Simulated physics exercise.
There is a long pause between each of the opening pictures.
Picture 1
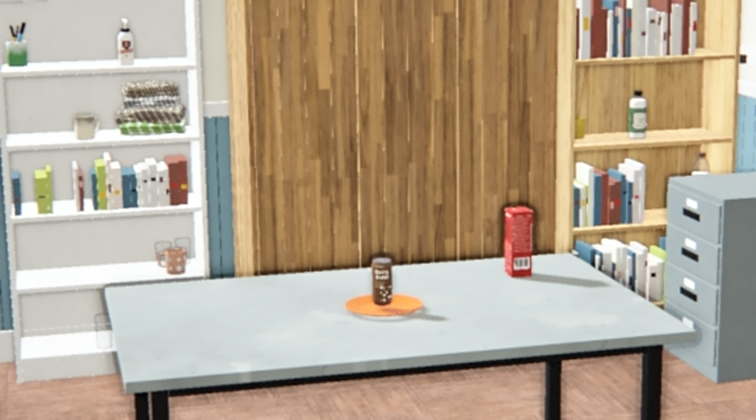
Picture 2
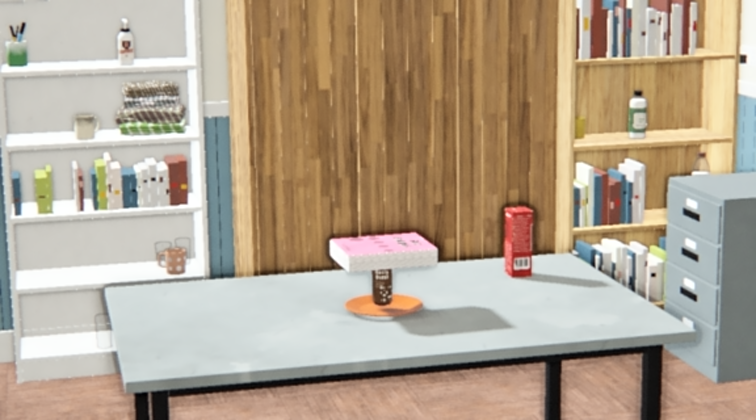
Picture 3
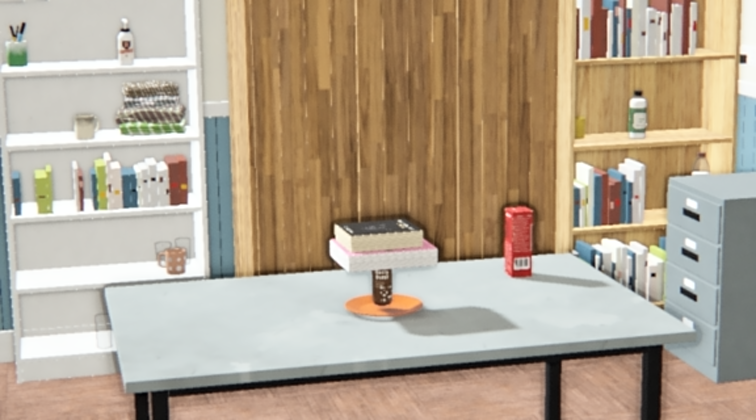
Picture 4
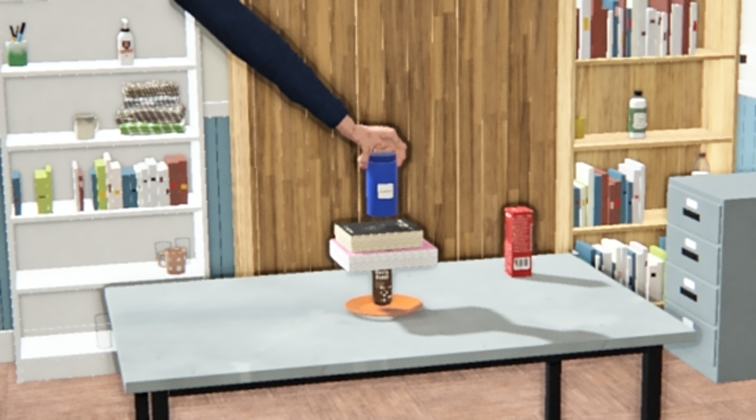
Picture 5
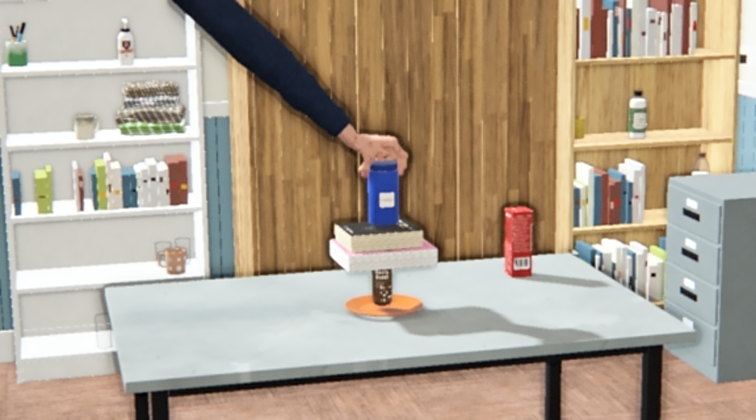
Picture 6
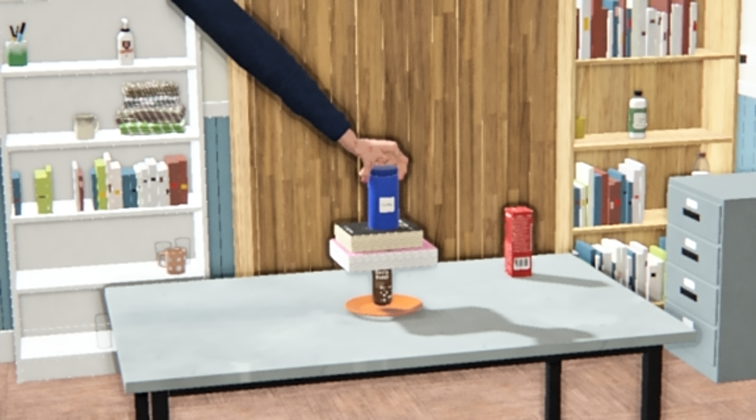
A pink book and then a dark-covered book appeared on top of a small brown can on an orange plate, and a hand lowered a blue jar onto them, still holding it.
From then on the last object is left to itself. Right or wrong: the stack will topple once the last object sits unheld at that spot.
Wrong.
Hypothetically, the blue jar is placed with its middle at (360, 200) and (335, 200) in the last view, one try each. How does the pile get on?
Well, the first time it stays steady, and the second time it falls over.
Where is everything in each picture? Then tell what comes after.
The last thing is not in view yet; red carton (519, 242), in the first frame.
The last thing is not in view yet, in the second frame.
The last thing is not in view yet; pink book (383, 252), in the third frame.
Still above its spot; blue jar (382, 184); orange plate (384, 307), in the fourth frame.
Still above its spot; blue jar (384, 192); brown can (382, 282), in the fifth frame.
Set down, still held; blue jar (384, 197); red carton (519, 242), in the sixth frame.
Then, 0.20 s past the last view, nothing moves.
Then, 0.60 s past the last view, blue jar resting near (384, 198).
Finally, all 6 still in place. Final places as the last picture's camera would see them, blue jar near (384, 198). The pile keeps its balance.
